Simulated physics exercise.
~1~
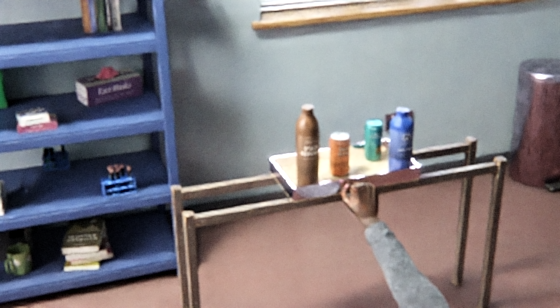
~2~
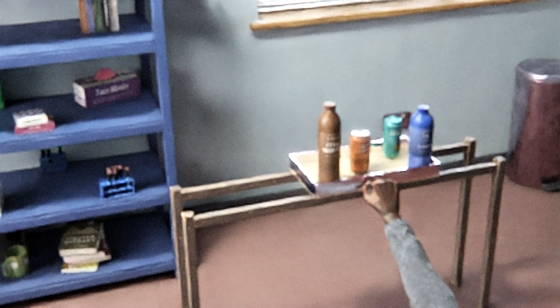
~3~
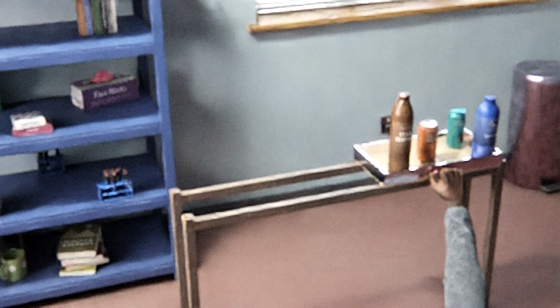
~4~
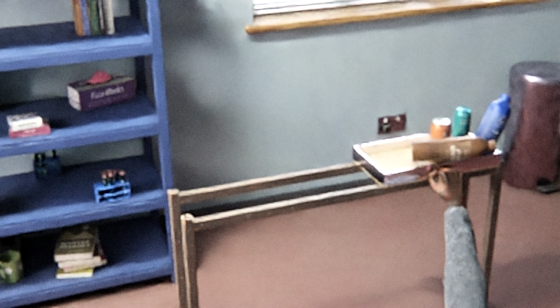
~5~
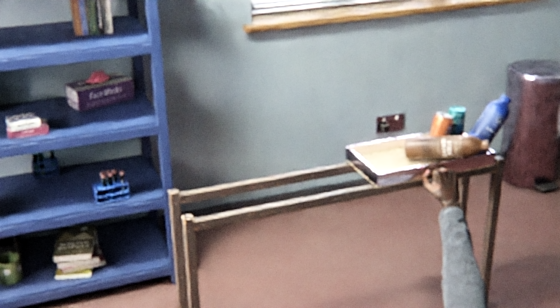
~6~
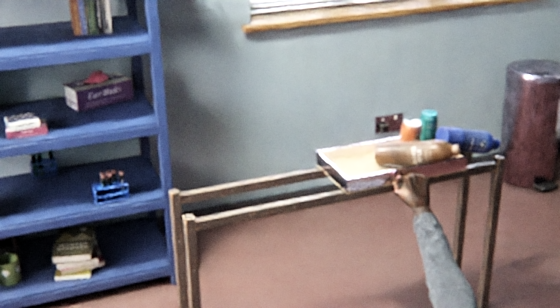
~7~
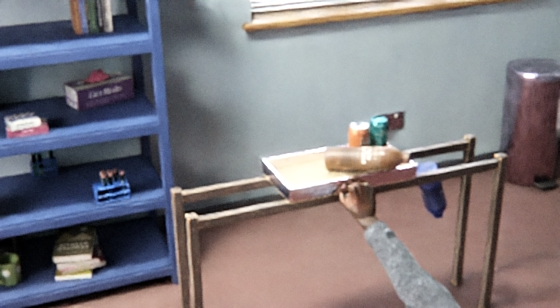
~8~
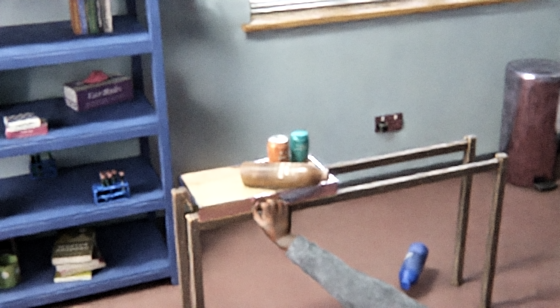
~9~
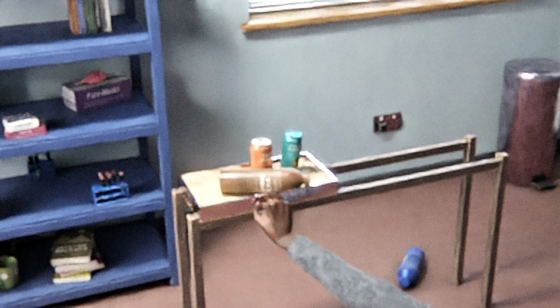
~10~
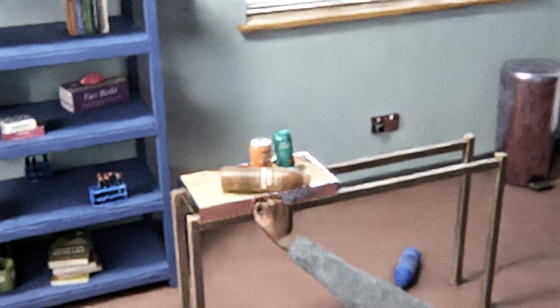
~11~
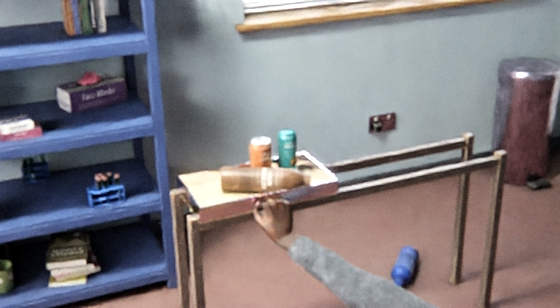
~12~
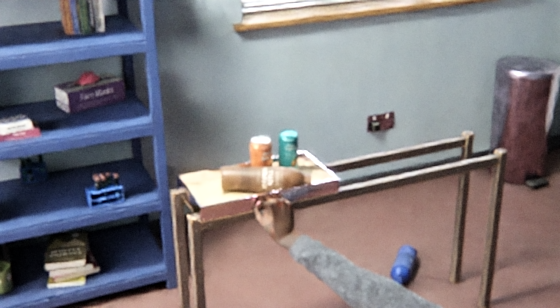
A hand slid a tray holding two bottles and two cans right along a wooden frame, where the brown bottle toppled, then pushed it left as the blue bottle fell to the floor, leaving the brown one lying beside the upright cans.
